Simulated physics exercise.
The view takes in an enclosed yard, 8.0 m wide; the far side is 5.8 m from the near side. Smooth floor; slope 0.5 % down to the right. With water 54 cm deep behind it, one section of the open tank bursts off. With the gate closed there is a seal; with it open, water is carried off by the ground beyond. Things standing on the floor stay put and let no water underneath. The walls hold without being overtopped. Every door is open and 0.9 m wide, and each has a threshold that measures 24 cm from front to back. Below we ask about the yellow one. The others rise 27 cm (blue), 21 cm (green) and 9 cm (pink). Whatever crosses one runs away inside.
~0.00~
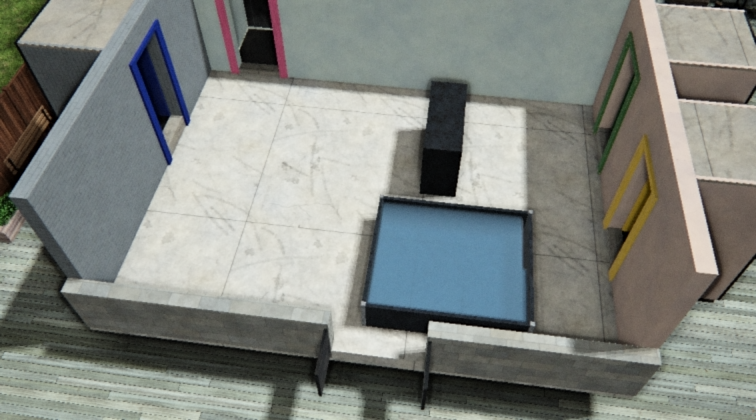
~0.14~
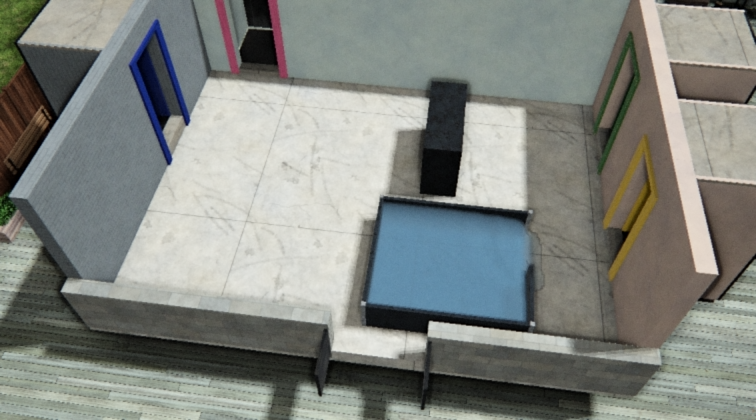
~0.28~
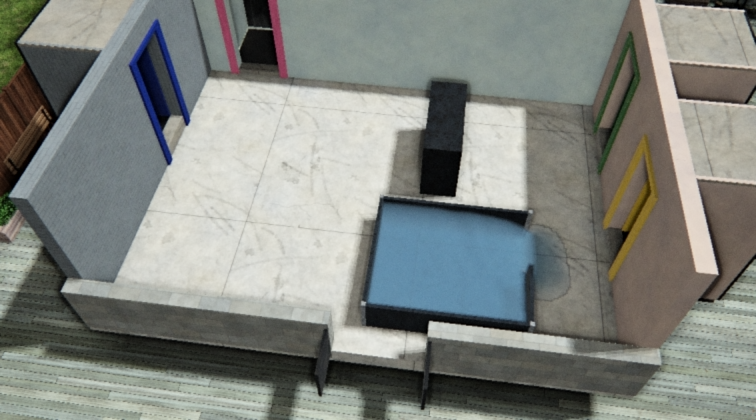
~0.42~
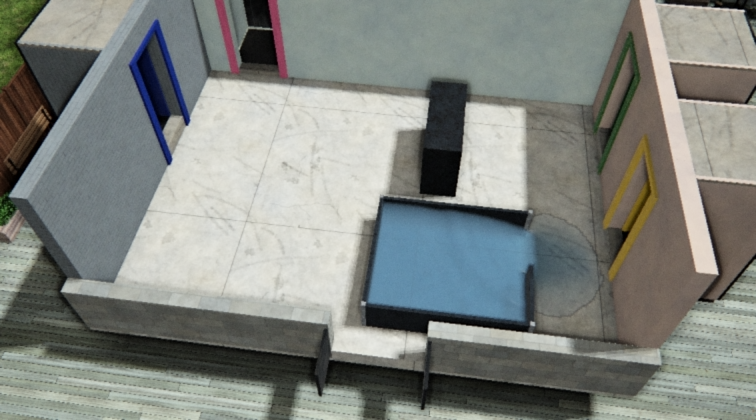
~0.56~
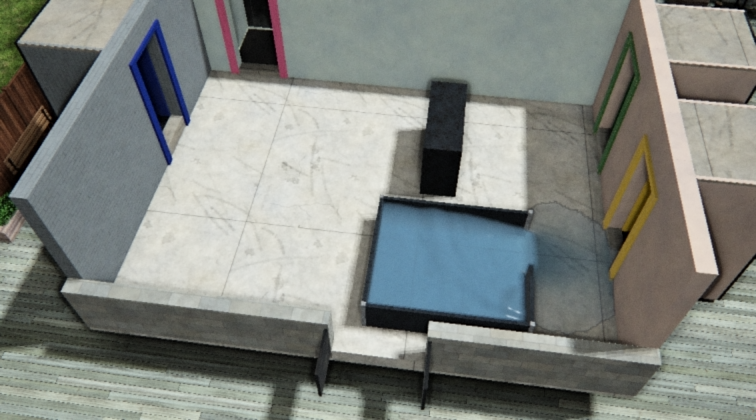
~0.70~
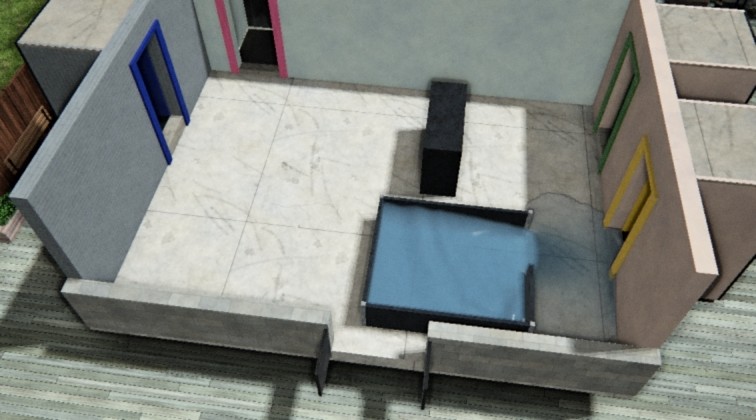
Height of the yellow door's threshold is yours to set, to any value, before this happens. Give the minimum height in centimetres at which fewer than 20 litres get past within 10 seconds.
32 cm.
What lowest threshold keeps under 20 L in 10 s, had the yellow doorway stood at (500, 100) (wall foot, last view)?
Roughly 10.0 cm.
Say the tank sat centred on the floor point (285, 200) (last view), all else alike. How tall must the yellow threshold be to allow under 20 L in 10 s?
New minimum height: Approx. 7.0 cm.
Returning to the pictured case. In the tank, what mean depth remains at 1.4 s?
I'd put it at some 42 centimetres on average.
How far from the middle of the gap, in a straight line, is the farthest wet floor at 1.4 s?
The front is some 2.8 m out.
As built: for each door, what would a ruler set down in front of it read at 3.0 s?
Centimetres: Blue = 0, green = 7, pink = 0, yellow = 25.
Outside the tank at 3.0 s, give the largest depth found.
I'd put it near 27 cm.
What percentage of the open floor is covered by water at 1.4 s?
Wet share: Near 10 %.
After 1.4 s water covers 10 % of the floor, deepest (34 cm) near (607, 278); 14 cm at the yellow door, 100 litres in over its 8 cm threshold.
After 3.0 s water covers 20 % of the floor, deepest (27 cm) near (607, 278); 25 cm at the yellow door, 372 litres in over its 8 cm threshold.
After 10.0 s water covers 60 % of the floor, deepest (12 cm) near (606, 260); 12 cm at the yellow door, 723 litres in over its 8 cm threshold.
At the yellow door as built, the water arrived by 0.6 s and peaked near 27 cm at 2.6 s.
Run again over the same 10 s with other heights there, 79 litres in over 25.5 cm, 7 litres over 34.5 cm. The limit of 20 litres is kept from about 32 cm up.
